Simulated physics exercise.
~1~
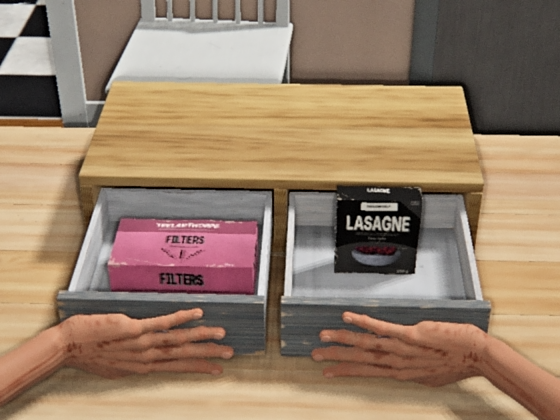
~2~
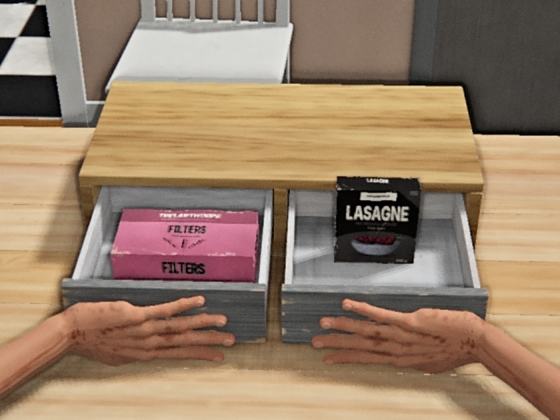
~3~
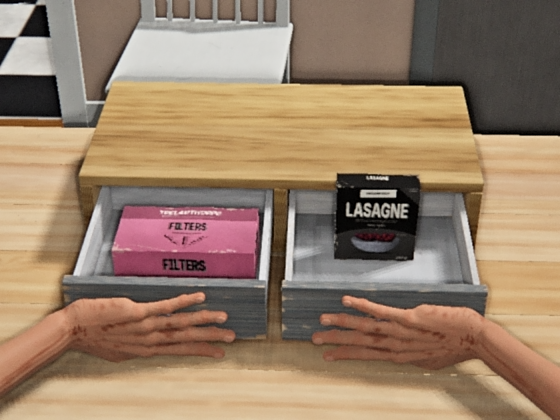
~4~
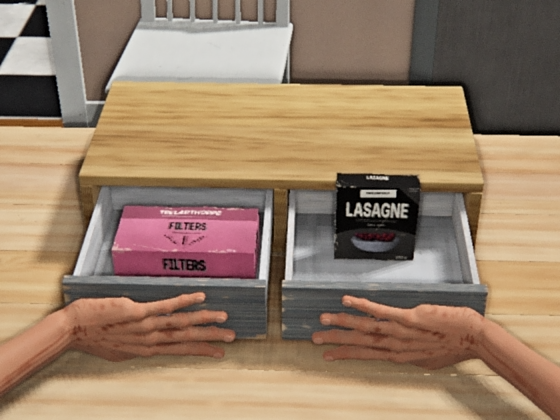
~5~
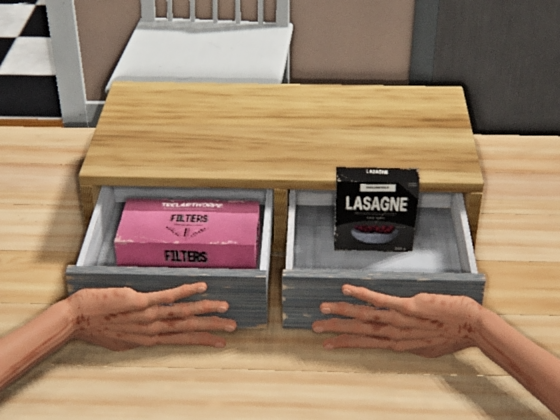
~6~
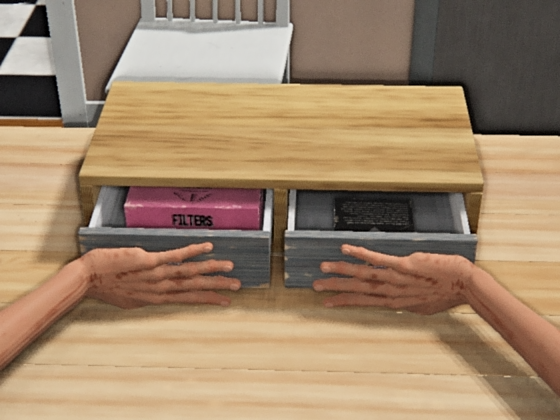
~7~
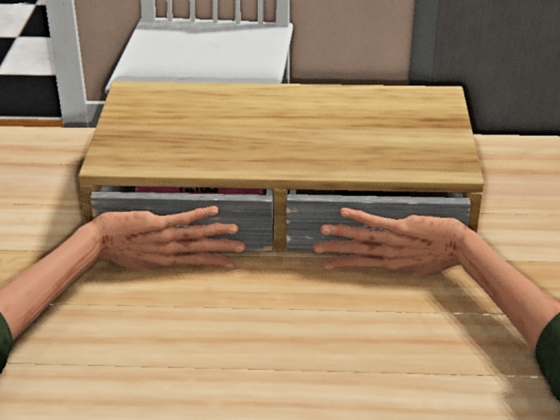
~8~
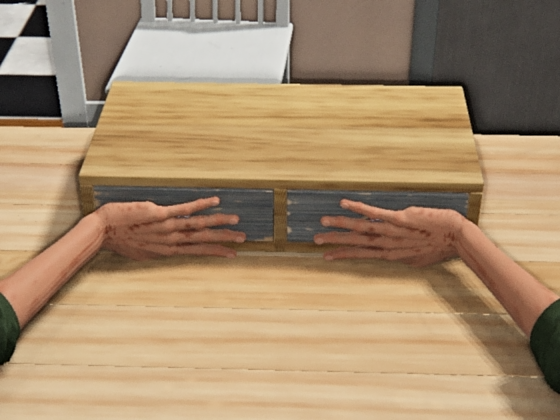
The video shows two hands pushing in the open drawers of a wooden chest, the left holding a pink filters box and the right an upright black lasagne packet, which tips down as the drawers slide inward until both are fully closed.
